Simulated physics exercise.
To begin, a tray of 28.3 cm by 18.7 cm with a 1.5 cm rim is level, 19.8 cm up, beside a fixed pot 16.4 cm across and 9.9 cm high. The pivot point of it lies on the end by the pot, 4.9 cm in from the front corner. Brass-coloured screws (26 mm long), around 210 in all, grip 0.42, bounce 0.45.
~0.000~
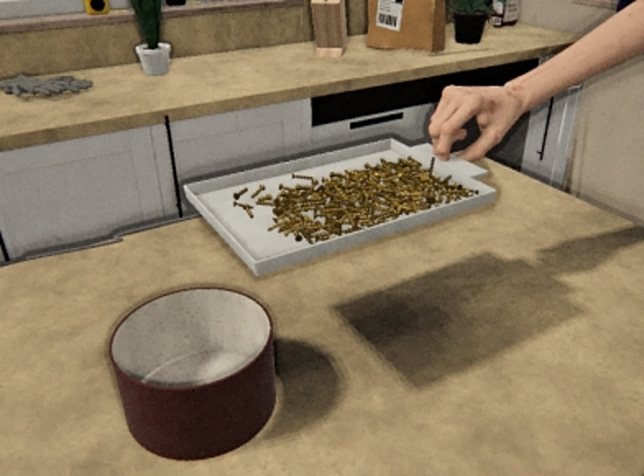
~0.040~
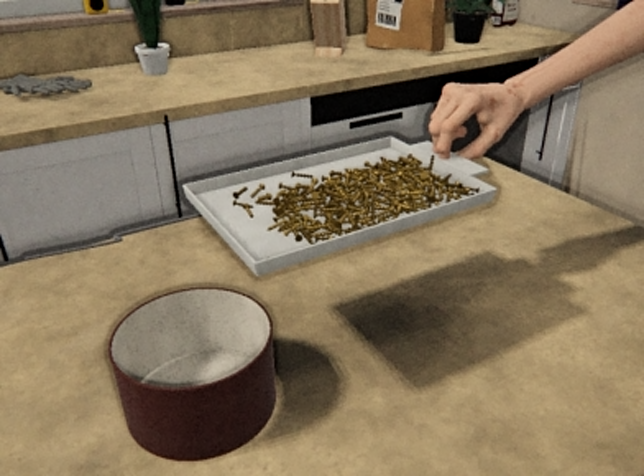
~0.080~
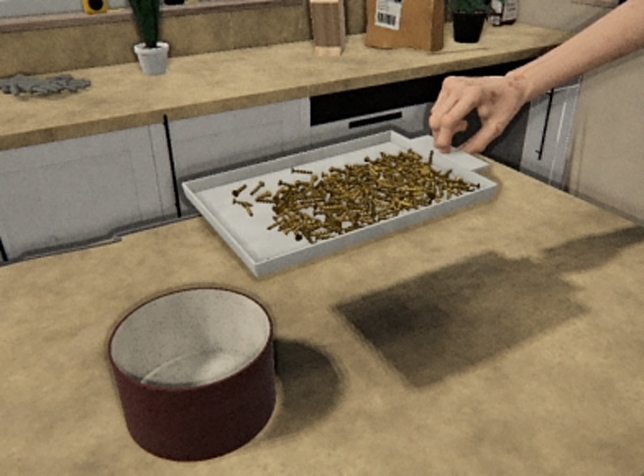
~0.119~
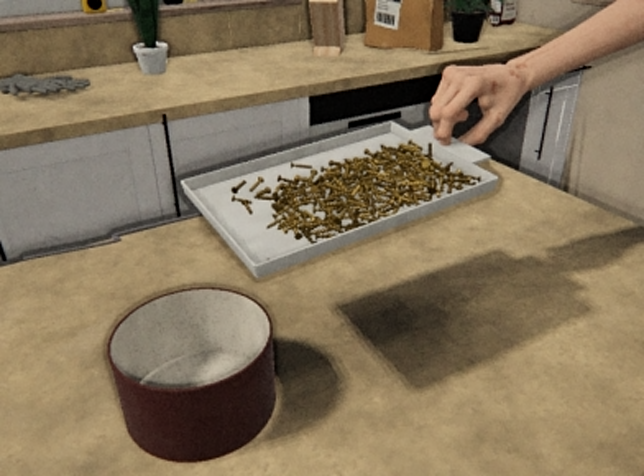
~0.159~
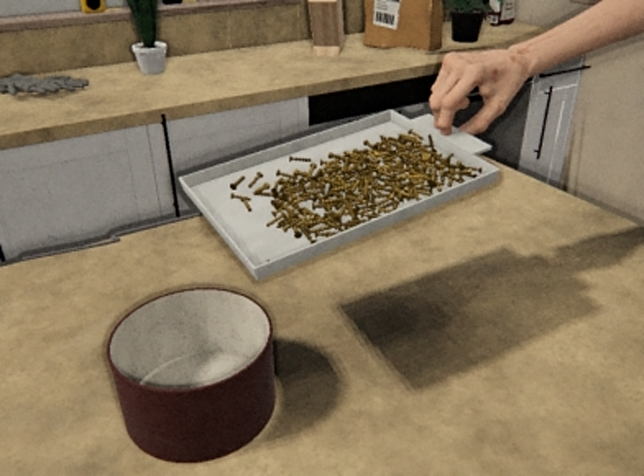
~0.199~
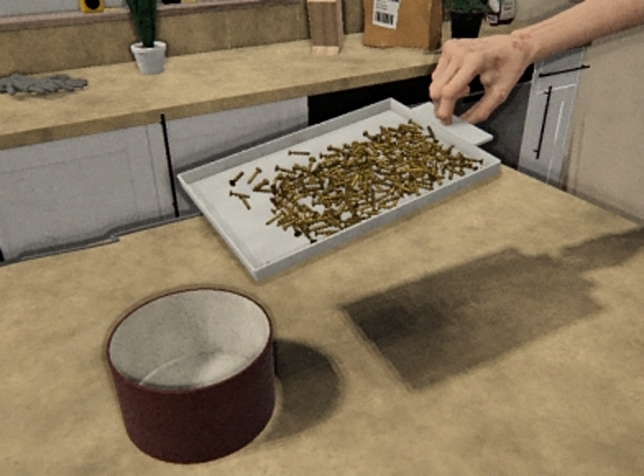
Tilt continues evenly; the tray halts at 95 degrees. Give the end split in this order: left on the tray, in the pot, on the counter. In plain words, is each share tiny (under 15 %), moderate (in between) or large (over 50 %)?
Tray: Small; pot: Medium; counter: Large.
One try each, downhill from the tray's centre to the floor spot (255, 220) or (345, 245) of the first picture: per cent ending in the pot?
Roughly 80 per cent on the first try and 5 per cent on the second.
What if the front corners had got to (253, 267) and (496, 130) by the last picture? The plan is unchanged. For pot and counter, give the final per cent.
The pot gets 60 and the counter 40.
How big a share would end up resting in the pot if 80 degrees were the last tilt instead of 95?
That comes out at some 30 per cent.
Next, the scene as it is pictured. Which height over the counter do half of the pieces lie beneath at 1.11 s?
Roughly 8 cm.
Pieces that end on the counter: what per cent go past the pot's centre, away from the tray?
I'd put it at close to 50 per cent.
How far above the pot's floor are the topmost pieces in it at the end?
I'd put it at close to 1.5 centimetres.
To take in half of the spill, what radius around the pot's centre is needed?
Distance: Roughly 14 cm.
After 0.75 s, tilt 50 degrees; the tray holds 100 %, the pot 0 %.
Then, at 1.11 s, tilt 77 degrees; the tray holds 30 %, the pot 20 %.
After 1.57 s, tilt 95 degrees; the tray holds 0 %, the pot 30 %.
In the end, at 2.4 s, tray 0 %, pot 30 %, counter 70 %.
